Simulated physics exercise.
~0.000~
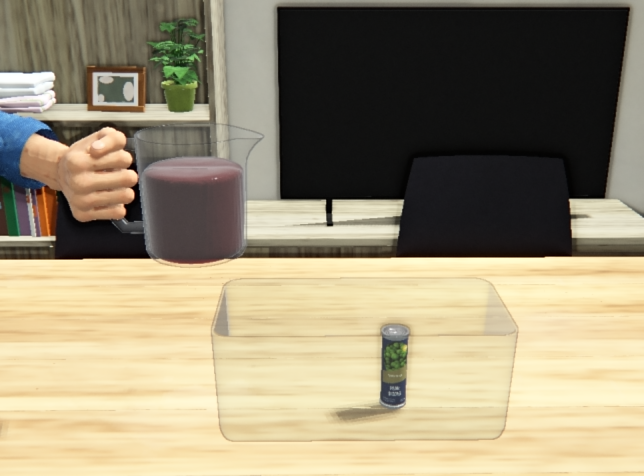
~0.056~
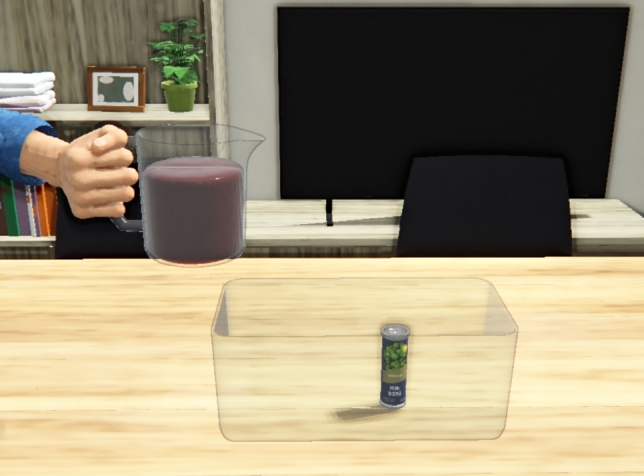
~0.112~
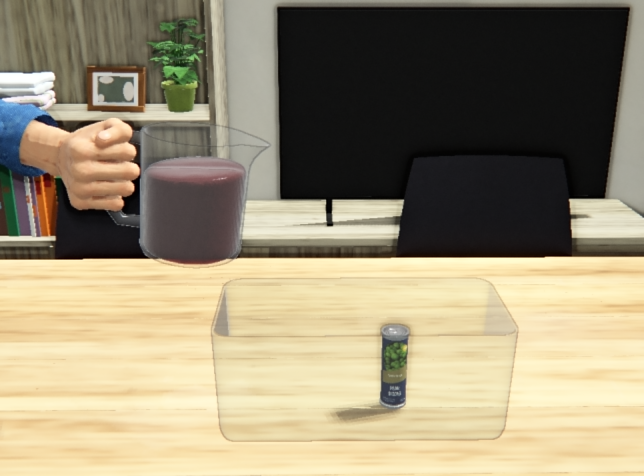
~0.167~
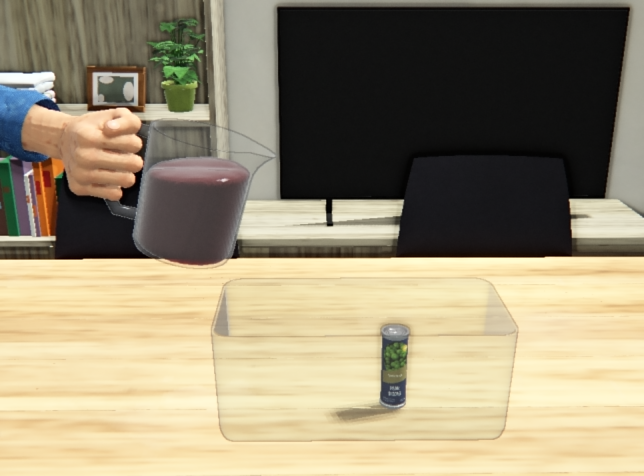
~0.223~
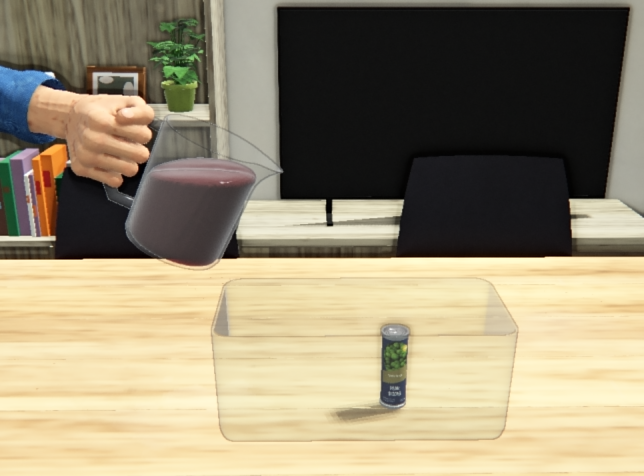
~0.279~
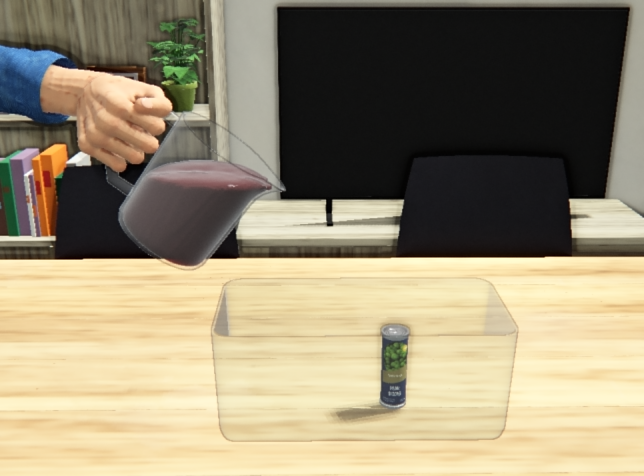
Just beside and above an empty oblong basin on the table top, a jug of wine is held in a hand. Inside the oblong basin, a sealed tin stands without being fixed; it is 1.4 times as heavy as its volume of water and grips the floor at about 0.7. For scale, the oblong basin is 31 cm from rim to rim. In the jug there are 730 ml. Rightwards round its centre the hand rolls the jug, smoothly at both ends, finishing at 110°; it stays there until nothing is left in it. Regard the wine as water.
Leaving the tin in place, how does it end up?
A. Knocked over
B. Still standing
Option B: Still standing.
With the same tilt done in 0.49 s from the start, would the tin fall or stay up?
Result: Tin still standing.
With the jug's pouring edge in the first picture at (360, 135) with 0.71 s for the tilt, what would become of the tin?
Then the tin comes down.
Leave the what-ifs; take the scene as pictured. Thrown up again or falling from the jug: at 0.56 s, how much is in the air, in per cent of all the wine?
Some 24 per cent, I reckon.
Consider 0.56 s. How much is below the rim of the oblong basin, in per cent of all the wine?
Around 16 percent.
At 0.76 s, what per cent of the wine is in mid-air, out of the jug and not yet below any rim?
Some 10 % is up in the air.
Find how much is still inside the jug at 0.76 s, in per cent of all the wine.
About 14 percent.
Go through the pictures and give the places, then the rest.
The first picture shows tilt 0°; pouring edge (264, 135); surface from (144, 168) to (243, 167); the oblong basin's rim runs from (219, 307) to (503, 306); the tin's top is at (395, 334).
The second picture shows tilt 2°; pouring edge (266, 137); surface from (144, 167) to (244, 167).
The third picture shows tilt 7°; pouring edge (271, 144); surface from (147, 166) to (246, 168).
The fourth picture shows tilt 14°; pouring edge (277, 155); surface from (148, 169) to (251, 169).
The fifth picture shows tilt 25°; pouring edge (283, 170); surface from (144, 181) to (258, 173).
The sixth picture shows tilt 37°; pouring edge (286, 189); surface from (134, 186) to (272, 180).
By 0.56 s the tilt is 98° and 60 per cent is still to pour; the tin stands where it began.
By 0.76 s the tilt is 110° and 13 per cent is still to pour; the tin stands where it began.
By 0.98 s the tilt is 110° and 1 per cent is still to pour; the tin stands where it began.
By 1.21 s the tilt is 110° and 0 per cent is still to pour; the tin stands where it began.
At rest the tin stands where it began.
